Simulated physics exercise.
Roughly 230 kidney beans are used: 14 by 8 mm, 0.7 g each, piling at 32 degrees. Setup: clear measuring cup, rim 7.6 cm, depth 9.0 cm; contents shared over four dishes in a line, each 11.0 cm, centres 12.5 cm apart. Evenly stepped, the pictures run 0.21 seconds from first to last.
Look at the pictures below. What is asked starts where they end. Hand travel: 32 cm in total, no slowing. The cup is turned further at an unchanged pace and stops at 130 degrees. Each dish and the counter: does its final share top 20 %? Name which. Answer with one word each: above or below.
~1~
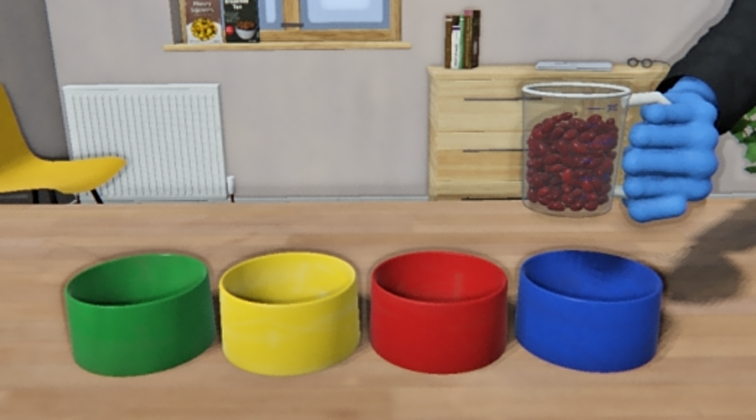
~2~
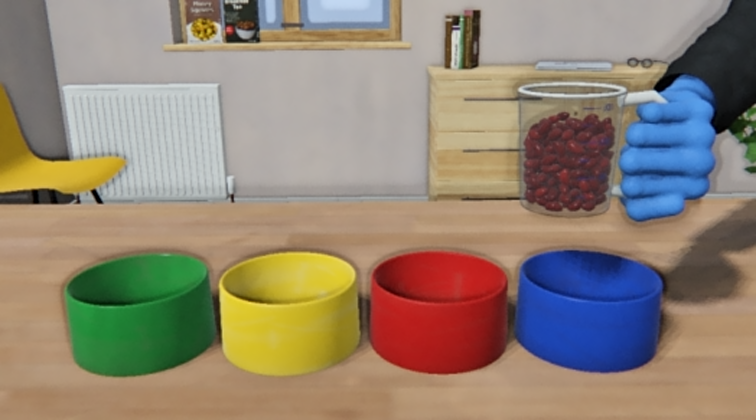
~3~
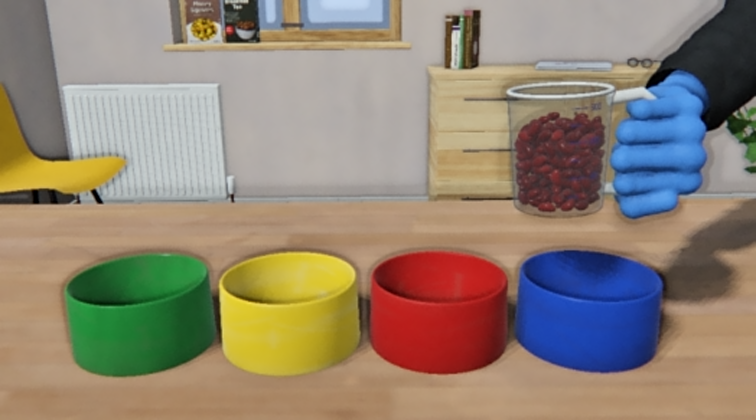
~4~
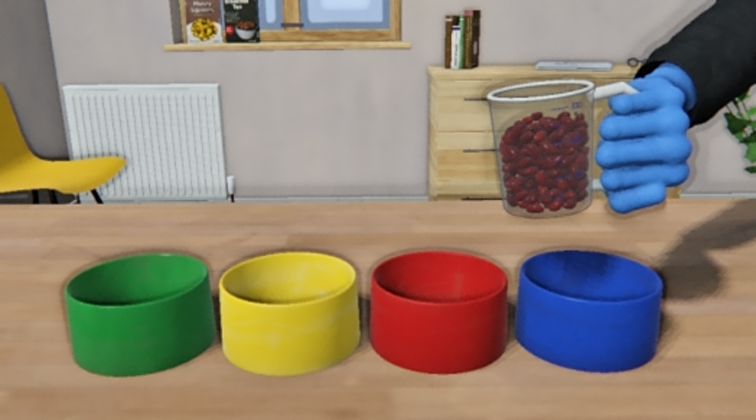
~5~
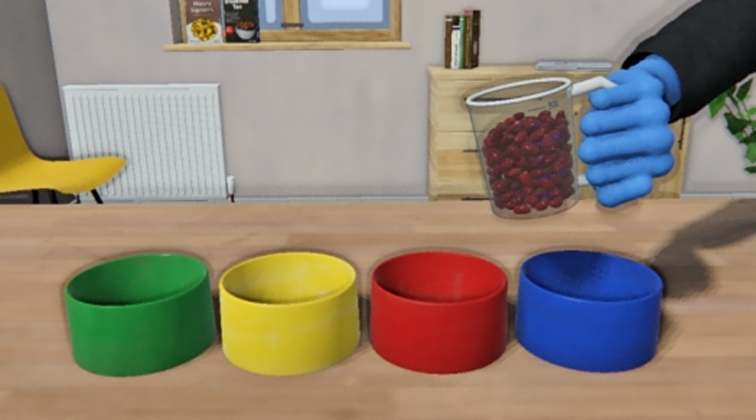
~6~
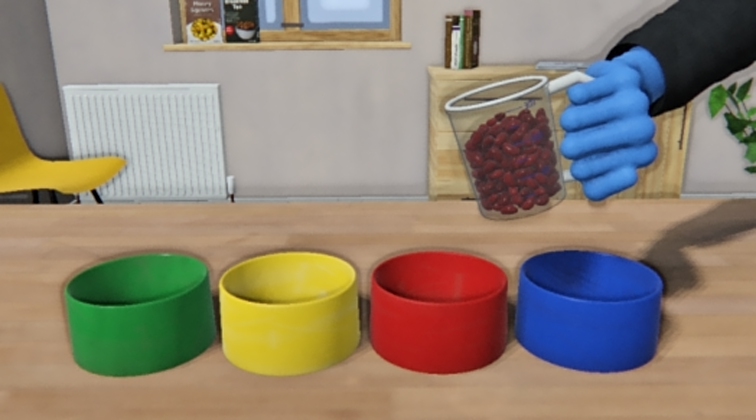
Red below, blue below, green above, yellow below, counter below.
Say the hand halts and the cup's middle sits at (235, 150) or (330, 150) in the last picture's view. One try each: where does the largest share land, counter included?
On the first run most goes to green, and on the second to yellow.
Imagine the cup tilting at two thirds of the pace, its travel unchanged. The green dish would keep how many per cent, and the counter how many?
Shares - green: 100, counter: 0.
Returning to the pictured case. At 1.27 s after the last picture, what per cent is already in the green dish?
95 % so far.
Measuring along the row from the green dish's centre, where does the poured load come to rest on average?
Some 2 centimetres out on the left-hand side of that dish.
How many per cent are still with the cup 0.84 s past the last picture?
About 90 per cent.
Then, 0.51 s after the last picture, tilt 71 degrees; cup holds 100 %.
Then, 0.84 s after the last picture, tilt 106 degrees; cup holds 90 %, green 5 %.
Then, 1.27 s after the last picture, tilt 130 degrees; cup holds 0 %, green 95 %.
In the end, red 0 %, blue 0 %, green 95 %, yellow 0 %, counter 5 %.
